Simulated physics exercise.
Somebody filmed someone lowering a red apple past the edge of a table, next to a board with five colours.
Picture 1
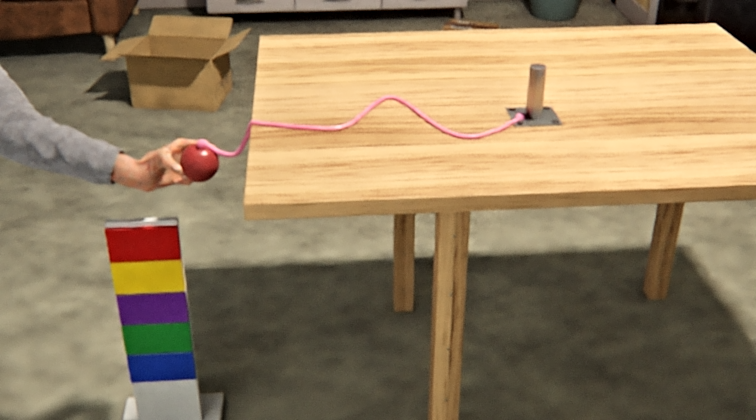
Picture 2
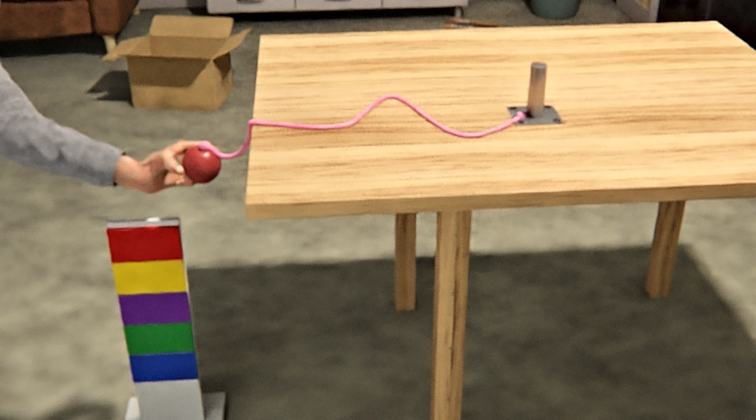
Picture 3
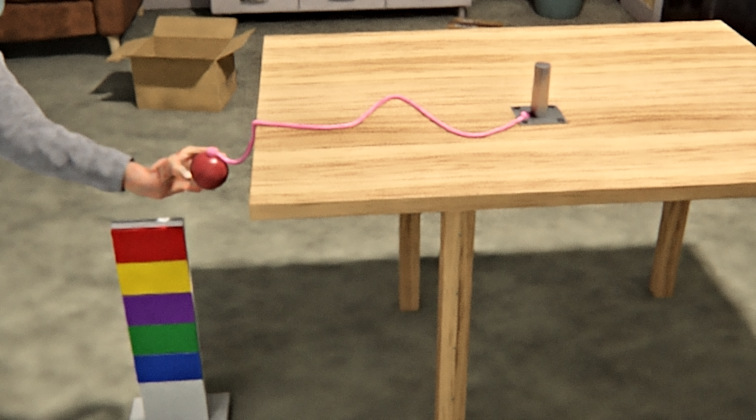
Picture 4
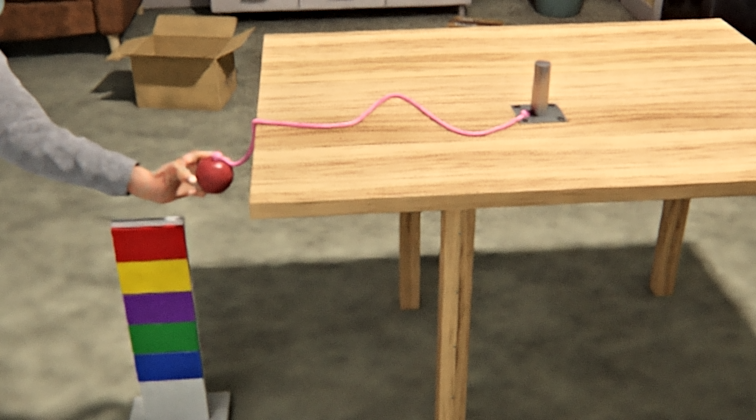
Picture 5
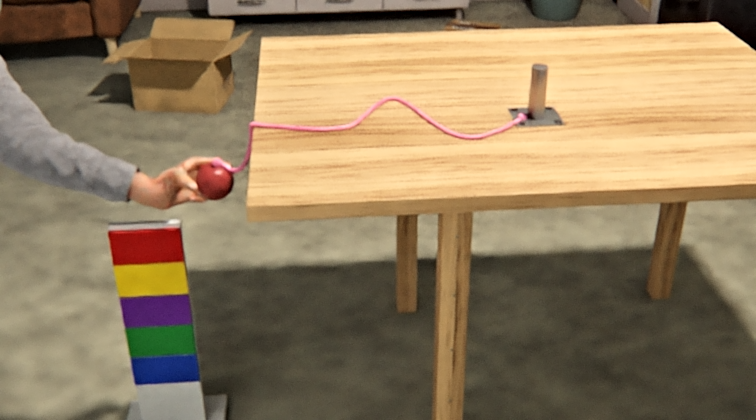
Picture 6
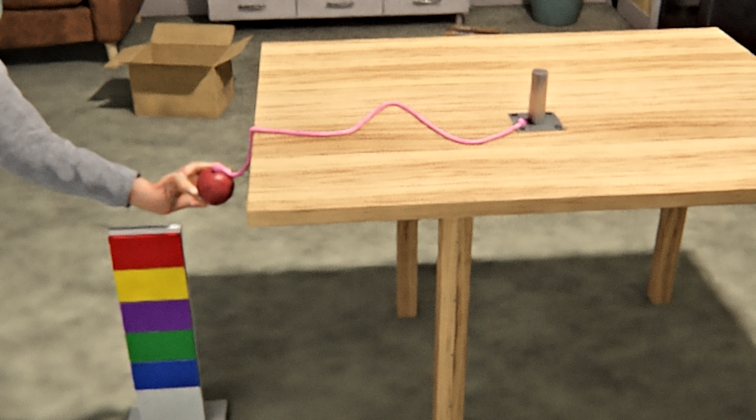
A hand holds a red ball tied to a pink cord and lowers it slightly beside a wooden table.
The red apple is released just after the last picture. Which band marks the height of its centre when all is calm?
Its middle rests at the purple band.
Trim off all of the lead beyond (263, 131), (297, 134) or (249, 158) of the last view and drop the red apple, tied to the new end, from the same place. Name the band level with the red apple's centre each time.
Taking them in turn: Red; above them all; yellow.
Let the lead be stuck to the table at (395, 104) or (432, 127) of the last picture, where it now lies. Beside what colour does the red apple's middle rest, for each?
One after the other, red; yellow.
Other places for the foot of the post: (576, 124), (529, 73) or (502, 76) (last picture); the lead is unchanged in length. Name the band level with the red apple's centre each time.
Try by try: Yellow; yellow; purple.
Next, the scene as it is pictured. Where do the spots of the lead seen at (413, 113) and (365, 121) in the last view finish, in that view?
The first at (351, 125), the second at (264, 127).
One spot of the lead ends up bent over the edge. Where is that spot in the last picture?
Near (360, 125).
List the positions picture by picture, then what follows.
In the first frame, red apple (200, 163); red (143, 246); yellow (148, 278); purple (153, 310); green (157, 340); blue (161, 368).
In the second frame, red apple (202, 164); lead through (498, 130) (434, 123) (391, 97) (346, 125) (267, 124).
In the third frame, red apple (210, 170).
In the fourth frame, red apple (215, 175); lead through (502, 128) (438, 121) (395, 96) (350, 124) (270, 123).
In the fifth frame, red apple (215, 181).
In the sixth frame, red apple (215, 186); lead through (499, 136) (435, 129) (392, 104) (348, 132) (268, 131).
Early on, apple near (238, 304); level with purple.
Midway, apple near (296, 307); level with purple.
Near the end, apple near (253, 312); level with purple.
Finally, apple near (265, 312); level with purple. The purple one.
